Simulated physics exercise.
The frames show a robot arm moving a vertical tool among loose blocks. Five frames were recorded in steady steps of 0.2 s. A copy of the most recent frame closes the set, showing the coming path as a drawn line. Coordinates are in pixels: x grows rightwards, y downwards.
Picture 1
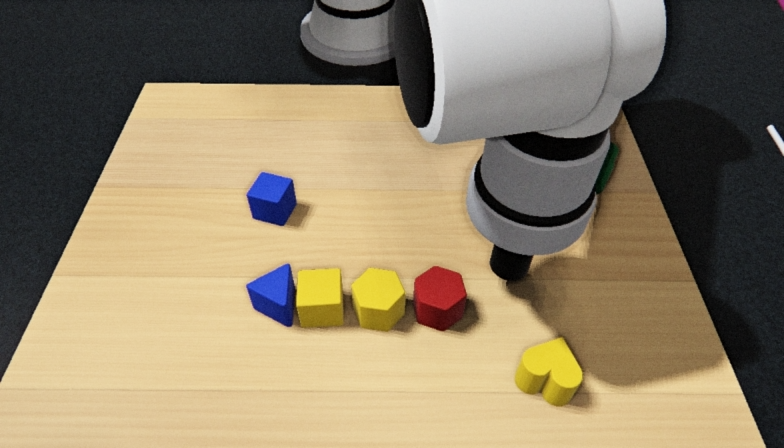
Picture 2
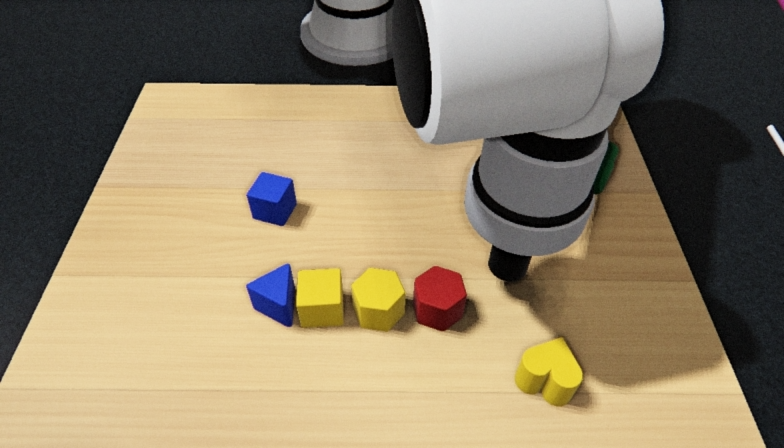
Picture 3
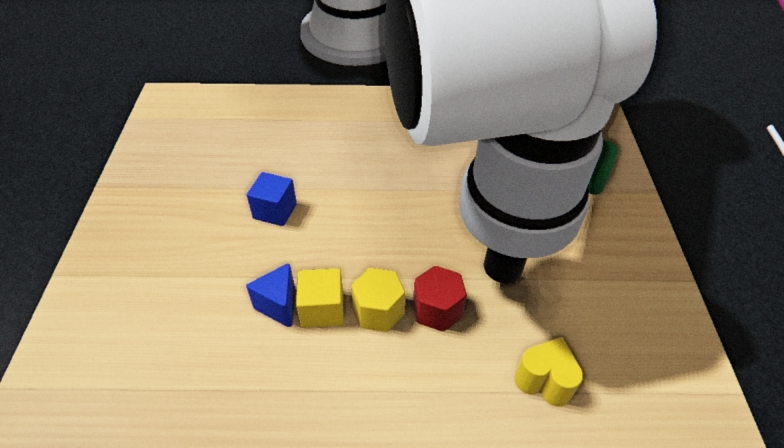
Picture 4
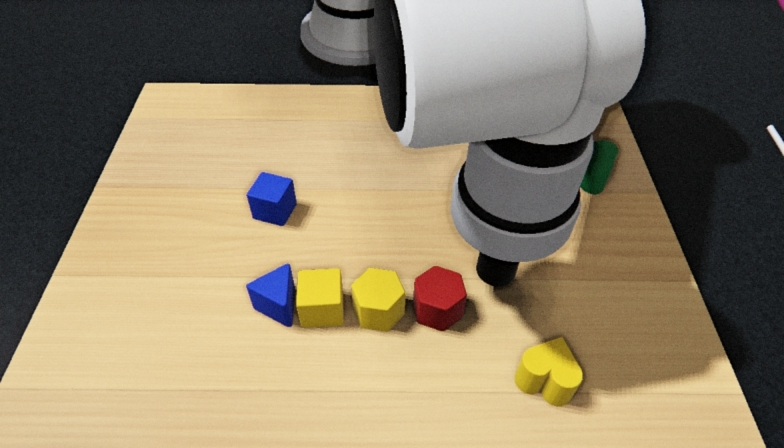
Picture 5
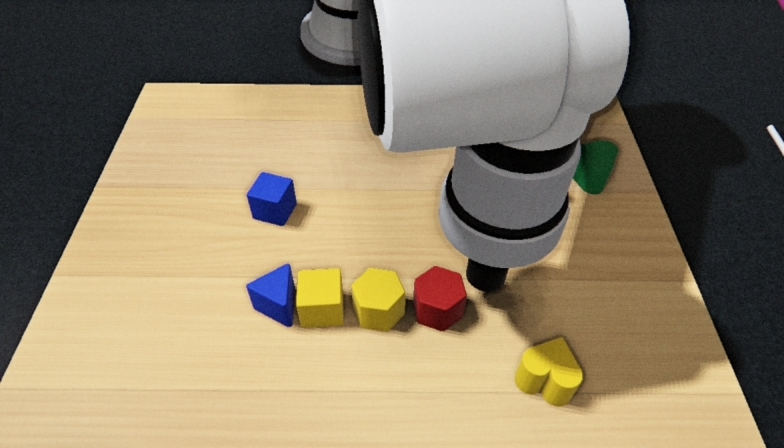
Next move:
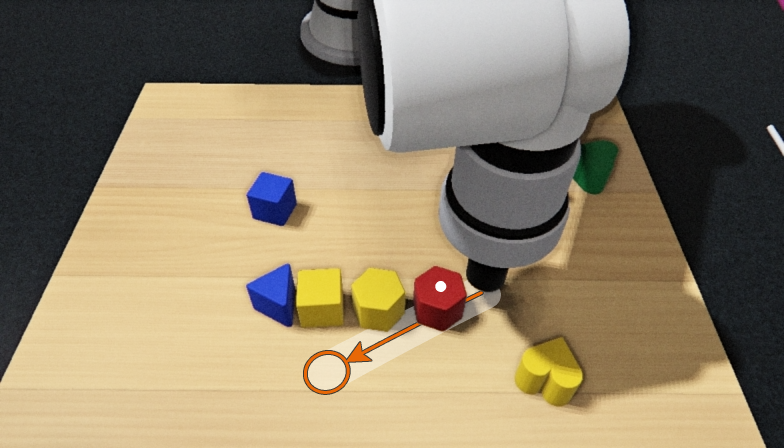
To begin with, a robot arm holds its black-tipped tool upright to the right of a row of blue, yellow and red blocks on a wooden board. The arm then shifts slightly left, bringing the tip closer to the red hexagonal block, while the blocks stay still.
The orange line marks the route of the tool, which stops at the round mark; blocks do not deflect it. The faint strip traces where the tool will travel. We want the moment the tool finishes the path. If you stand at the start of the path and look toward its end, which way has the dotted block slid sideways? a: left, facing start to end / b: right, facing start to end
a - left, facing start to end.
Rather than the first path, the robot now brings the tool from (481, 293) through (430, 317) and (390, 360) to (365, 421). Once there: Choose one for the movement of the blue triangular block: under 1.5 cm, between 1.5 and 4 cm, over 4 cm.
It's set to move 1.5-4 cm.
The line goes from (481, 293) to (327, 372); the dot is on the red hexagonal block.
What follows on the original path. One third of the way, tool (434, 301); blue triangular block (267, 282), turned 15° clockwise; yellow four-sided block (306, 285), turned 25° clockwise; yellow hexagonal block (346, 303), turned 40° clockwise; red hexagonal block (397, 316), turned 20° anticlockwise.
Two thirds of the way, tool (381, 327); blue triangular block (253, 269), turned 35° clockwise; yellow four-sided block (287, 288), turned 60° clockwise; yellow hexagonal block (299, 329), turned 90° clockwise; red hexagonal block (346, 354), turned 45° anticlockwise.
At the end, tool (324, 357); blue triangular block (252, 268), turned 40° clockwise; yellow four-sided block (285, 288), turned 70° clockwise; yellow hexagonal block (275, 338), turned 130° clockwise; red hexagonal block (297, 396), turned 75° anticlockwise.
